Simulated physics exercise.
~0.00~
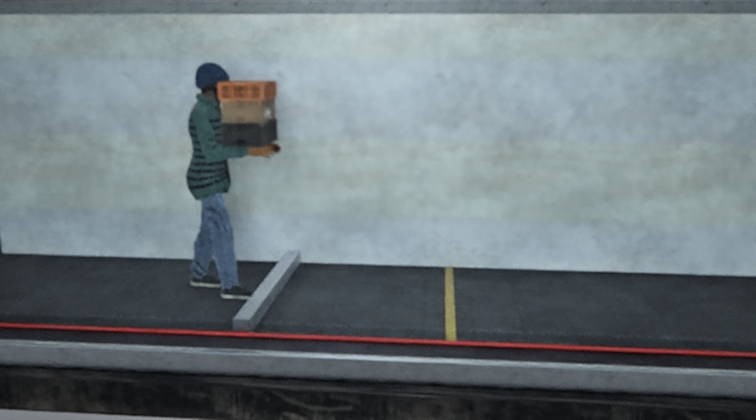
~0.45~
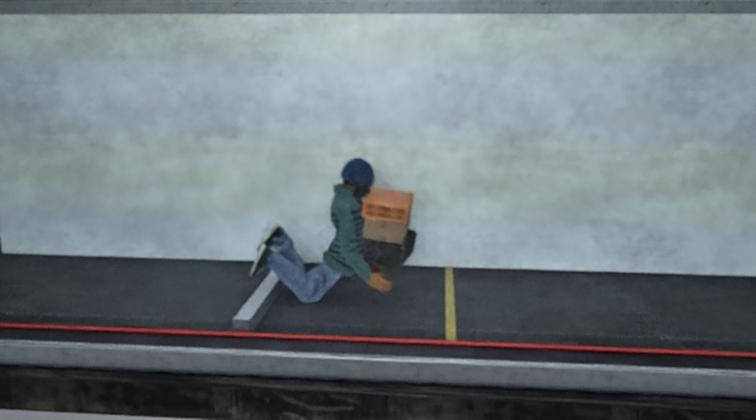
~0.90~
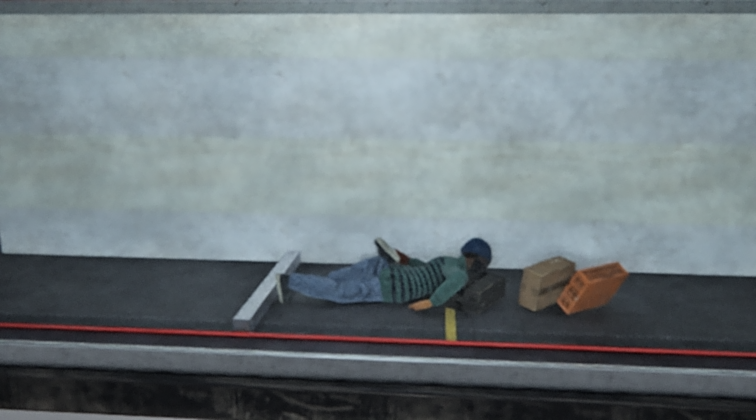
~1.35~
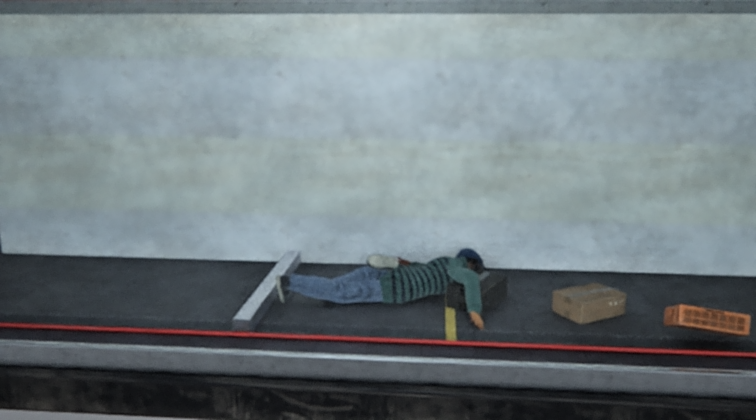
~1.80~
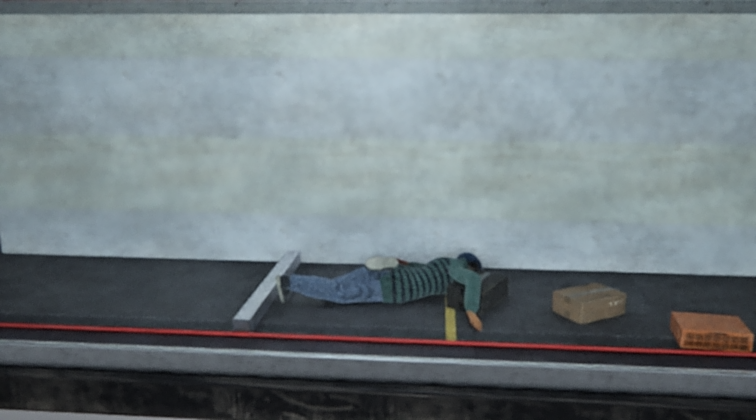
A person in a striped green top, carrying a stacked crate, parcel and black box, pitched forward over a low grey rail and landed face down across the yellow line, while the load spilled rightward, the orange crate ending farthest away.
